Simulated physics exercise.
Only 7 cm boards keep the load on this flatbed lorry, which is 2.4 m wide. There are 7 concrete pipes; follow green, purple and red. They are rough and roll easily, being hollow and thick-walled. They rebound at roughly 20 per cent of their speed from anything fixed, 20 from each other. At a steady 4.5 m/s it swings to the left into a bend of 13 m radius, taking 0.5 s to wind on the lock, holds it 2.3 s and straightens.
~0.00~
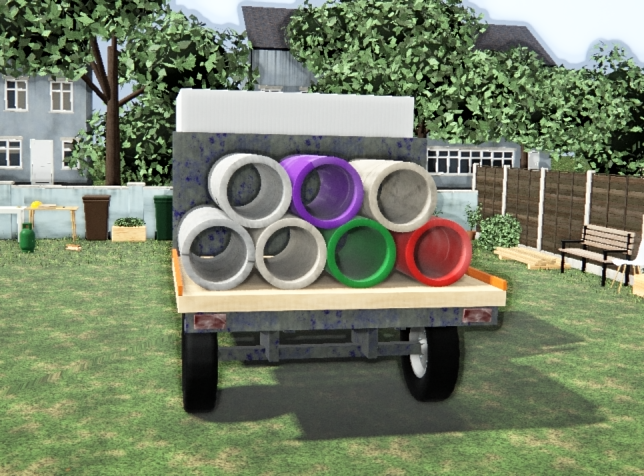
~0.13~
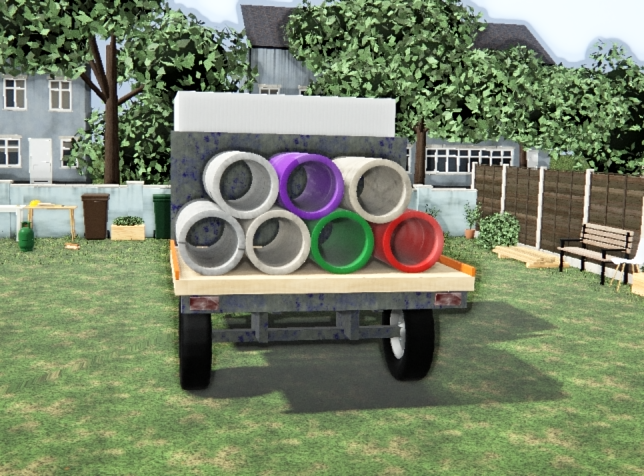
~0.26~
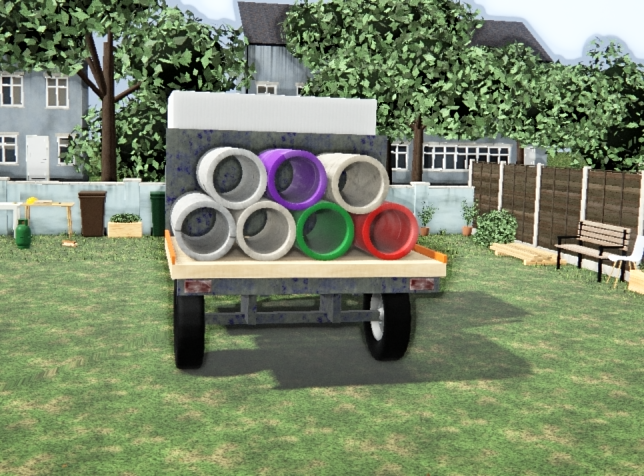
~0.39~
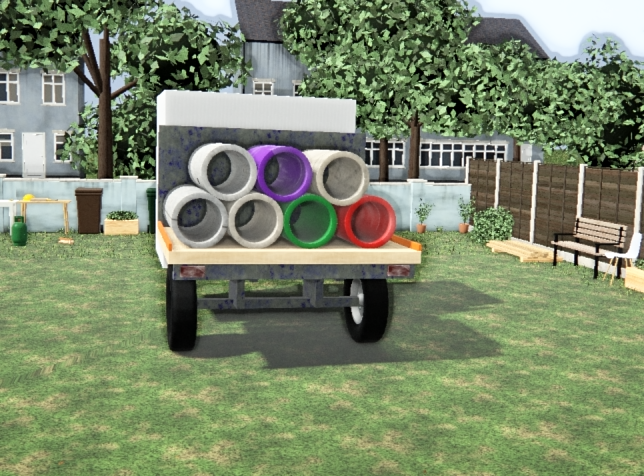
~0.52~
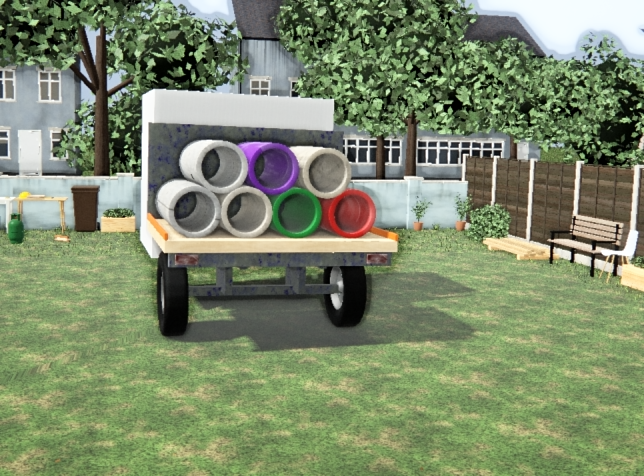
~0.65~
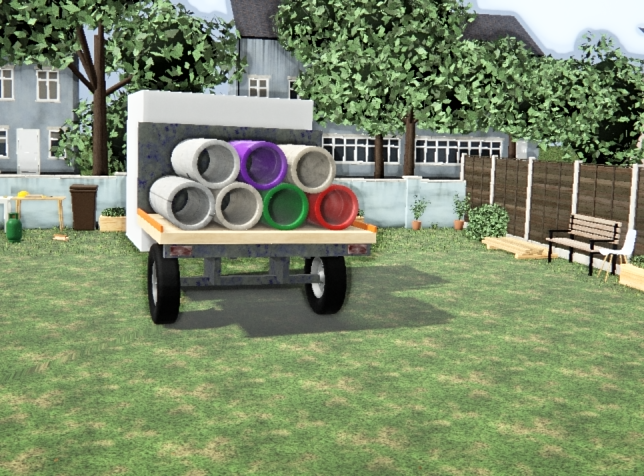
We see a flatbed lorry from behind, stacked with seven thick pipes, four pale and the others purple, green and red, driving away across a lawn and curving left as its deck leans very slightly right.
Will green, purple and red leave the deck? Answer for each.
Green goes over the edge. Purple goes over the edge. Red goes over the edge.
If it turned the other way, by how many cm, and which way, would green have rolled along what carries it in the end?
About 5 cm to the left.
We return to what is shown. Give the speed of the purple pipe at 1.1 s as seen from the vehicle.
Roughly 0.7 m/s.
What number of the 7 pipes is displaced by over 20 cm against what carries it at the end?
The count is 7.
Then, 1.1 s in, green is on the deck, 80 cm from the right edge, rolling right; purple is up on others, 110 cm from the right edge, rolling right; red is on the deck, 20 cm from the right edge, rolling right; 0 gone from the deck.
Then, 1.5 s in, green is on the deck, 55 cm from the right edge, rolling right; purple is up on others, 80 cm from the right edge, rolling right; red is on the deck, 5 cm from the right edge, rolling right; 0 gone from the deck.
Then, 2.0 s in, green is on the deck, 15 cm from the right edge, rolling right; purple is up on others, 35 cm from the right edge, rolling right; red is over the right board and falling; 2 gone from the deck.
Then, 2.6 s in, green is over the right board and falling; purple is over the right board and falling; red is over the right board and gone; 4 gone from the deck.
In the end (8.2 s), green is over the right board and gone; purple is over the right board and gone; red is over the right board and gone; 6 gone from the deck.
